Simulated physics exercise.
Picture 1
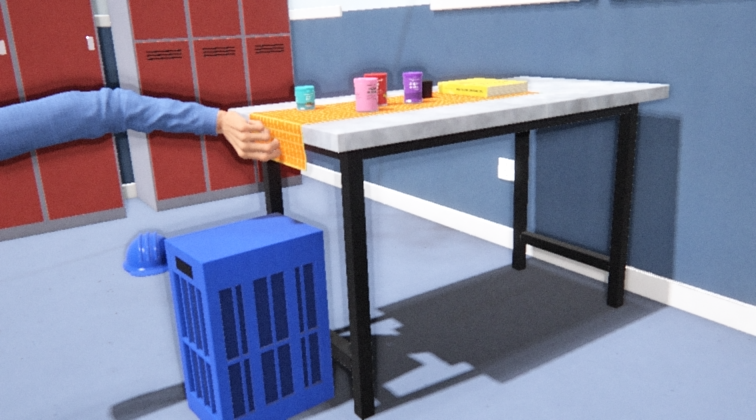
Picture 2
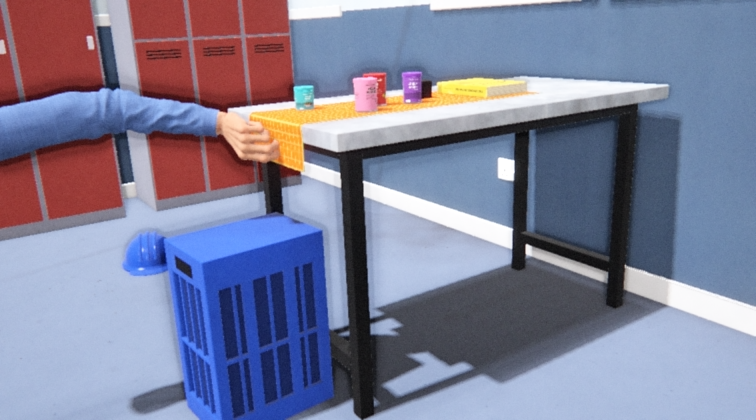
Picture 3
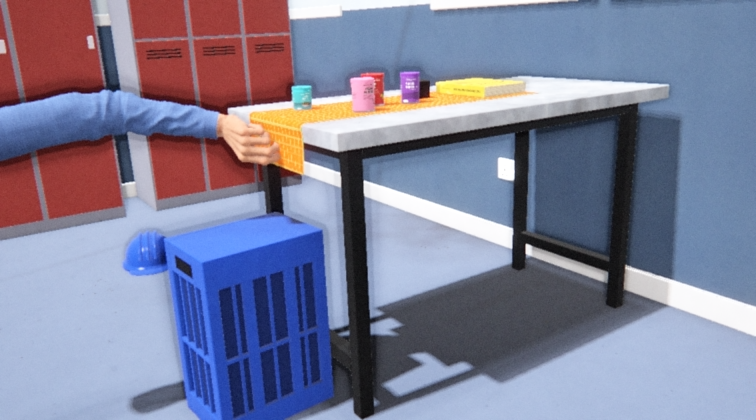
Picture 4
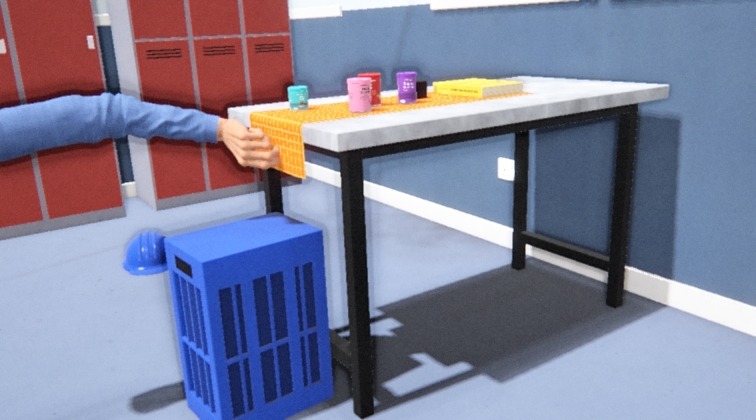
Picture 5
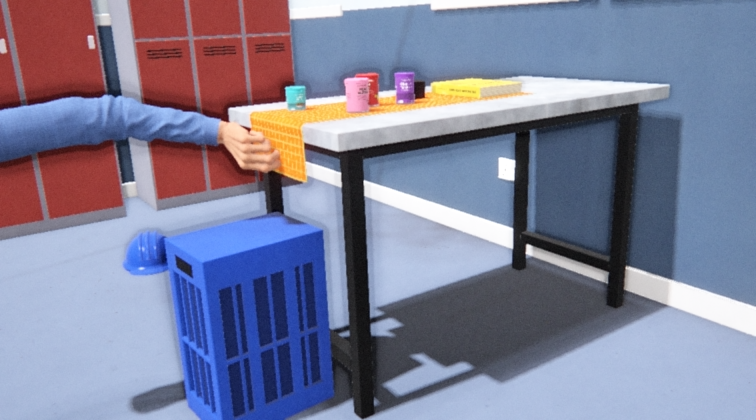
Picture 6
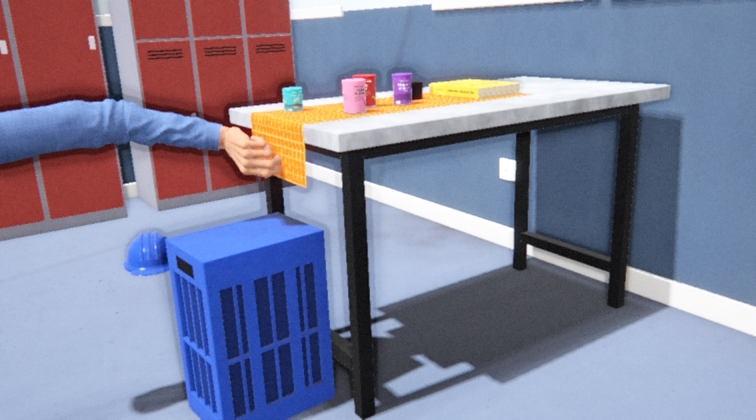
A hand in a blue sleeve slowly pulled an orange cloth a little way down over the left end of a workbench, and the cups, black cube and yellow object on it shifted slightly left.
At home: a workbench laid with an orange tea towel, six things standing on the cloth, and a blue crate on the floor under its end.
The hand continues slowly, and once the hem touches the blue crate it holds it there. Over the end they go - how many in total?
One in total.
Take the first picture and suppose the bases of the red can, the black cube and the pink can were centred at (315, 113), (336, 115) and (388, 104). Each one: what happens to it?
Looking at each one, the red can drops away, the black cube drops away and the pink can remains in position.
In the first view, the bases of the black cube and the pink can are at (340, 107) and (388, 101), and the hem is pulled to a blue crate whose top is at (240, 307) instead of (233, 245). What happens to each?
Black cube: Lost; pink can: Safe.
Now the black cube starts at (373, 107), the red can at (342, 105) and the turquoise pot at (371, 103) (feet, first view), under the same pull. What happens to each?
The black cube stays put; the red can stays put; the turquoise pot stays put.
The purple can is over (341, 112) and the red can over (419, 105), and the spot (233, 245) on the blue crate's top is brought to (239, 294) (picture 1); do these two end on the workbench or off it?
The purple can is lost; the red can stays aboard.
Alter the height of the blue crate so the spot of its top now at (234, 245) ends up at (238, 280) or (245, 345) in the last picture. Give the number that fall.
Counting them gives 2 and 4.
Soon after, hem on the crate; all still up.
Then, hem on the crate; turquoise pot gone.
At rest, hem on the crate; turquoise pot gone. It carries off one.
